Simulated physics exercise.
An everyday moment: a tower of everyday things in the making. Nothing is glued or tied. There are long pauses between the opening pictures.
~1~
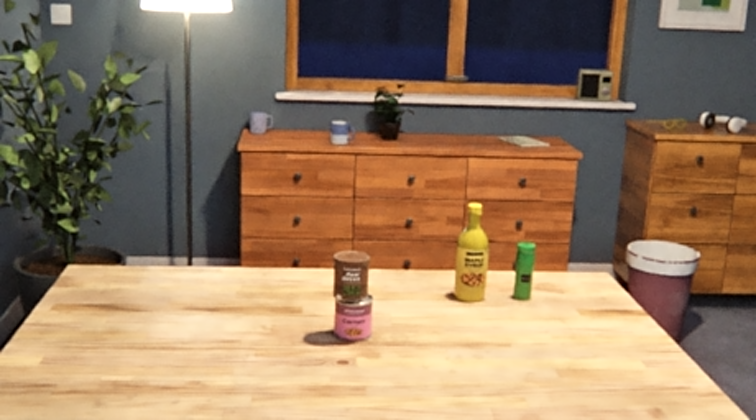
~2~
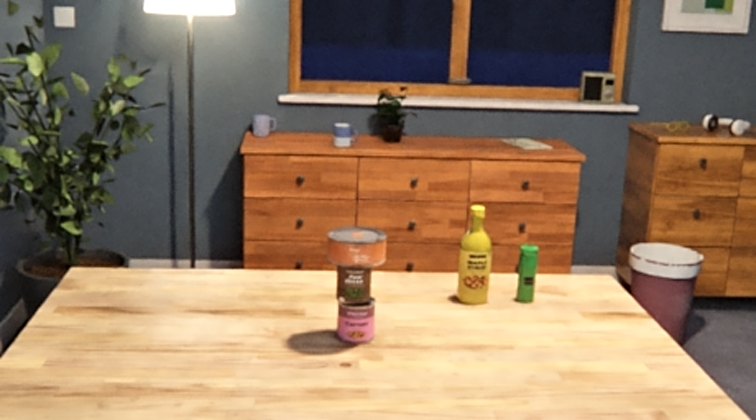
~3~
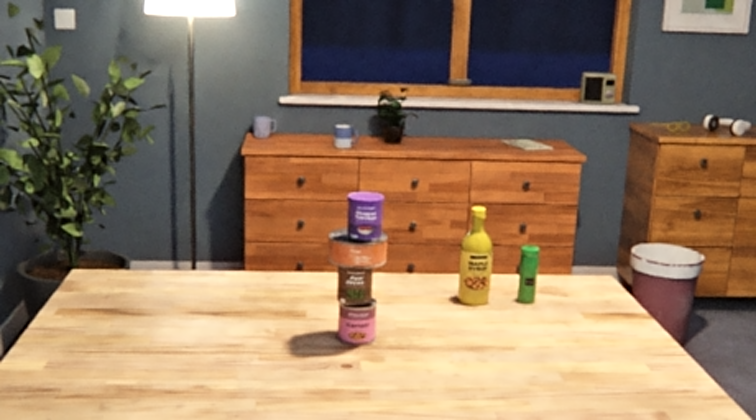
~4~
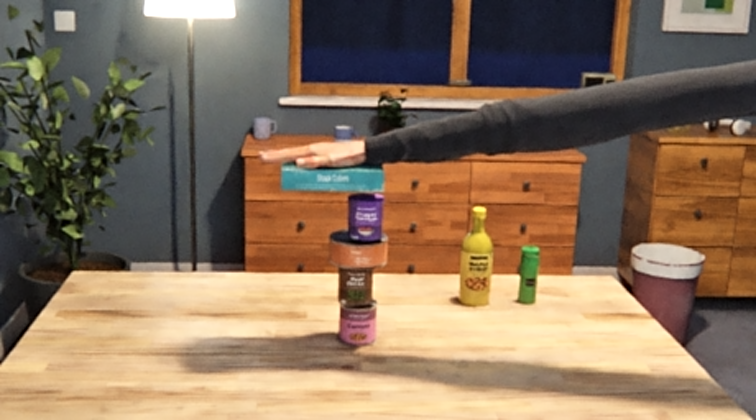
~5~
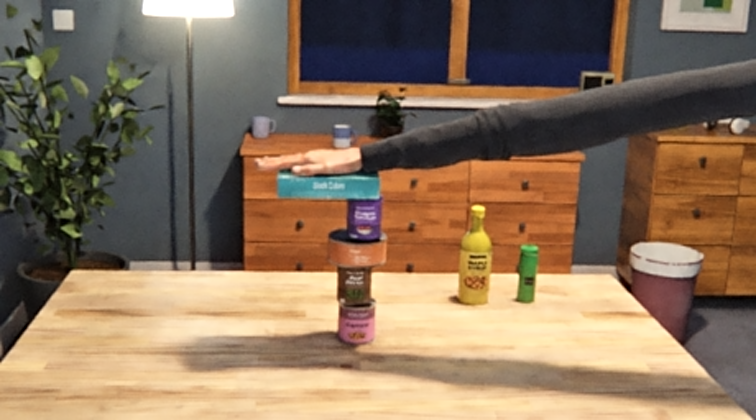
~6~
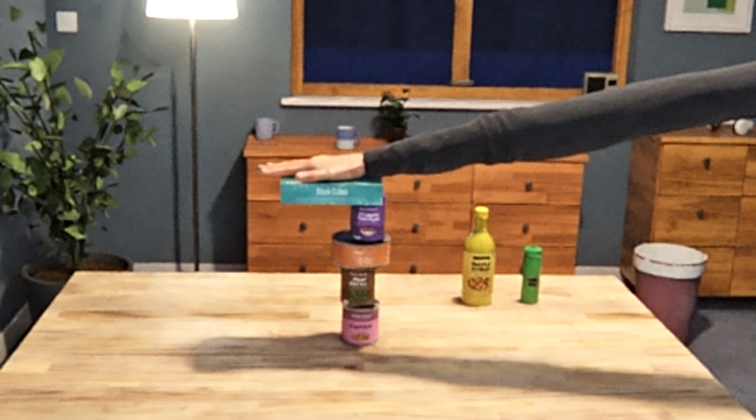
A hand on a grey-sleeved arm reaches in from the right over a pale wooden table, seen from the front in a room with drawers and a window behind. A yellow bottle and green shaker stand right of a pink can and brown pot, stacked centrally. An orange tub, then a purple pot appear on top, and the hand lowers a turquoise packet slightly onto them.
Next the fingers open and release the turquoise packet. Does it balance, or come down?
It gives way.
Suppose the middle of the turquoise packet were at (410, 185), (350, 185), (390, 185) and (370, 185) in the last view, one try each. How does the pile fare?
First try: It gives way; second try: It loses its balance; third try: It comes apart; fourth try: It holds.
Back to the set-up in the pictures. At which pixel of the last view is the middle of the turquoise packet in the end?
Near (199, 335).
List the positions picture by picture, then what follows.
In the first frame, the last thing is not in view yet.
In the second frame, the last thing is not in view yet; green shaker (527, 274).
In the third frame, the last thing is not in view yet; brown pot (355, 280).
The fourth frame shows on its way; turquoise packet (332, 173); purple pot (365, 218).
The fifth frame shows on its way; turquoise packet (328, 180); green shaker (528, 274).
The sixth frame shows in place under the hand; turquoise packet (331, 186); brown pot (358, 281).
Then, 0.30 s past the last view, turquoise packet now fallen.
Then, 0.50 s past the last view, things are still on the move.
Then, 0.70 s past the last view, as before.
Then, 1.90 s past the last view, nothing new.
Finally, fallen, turquoise packet; the other 6 still in place. Final places as the last picture's camera would see them, turquoise packet near (199, 335). The pile loses its balance.
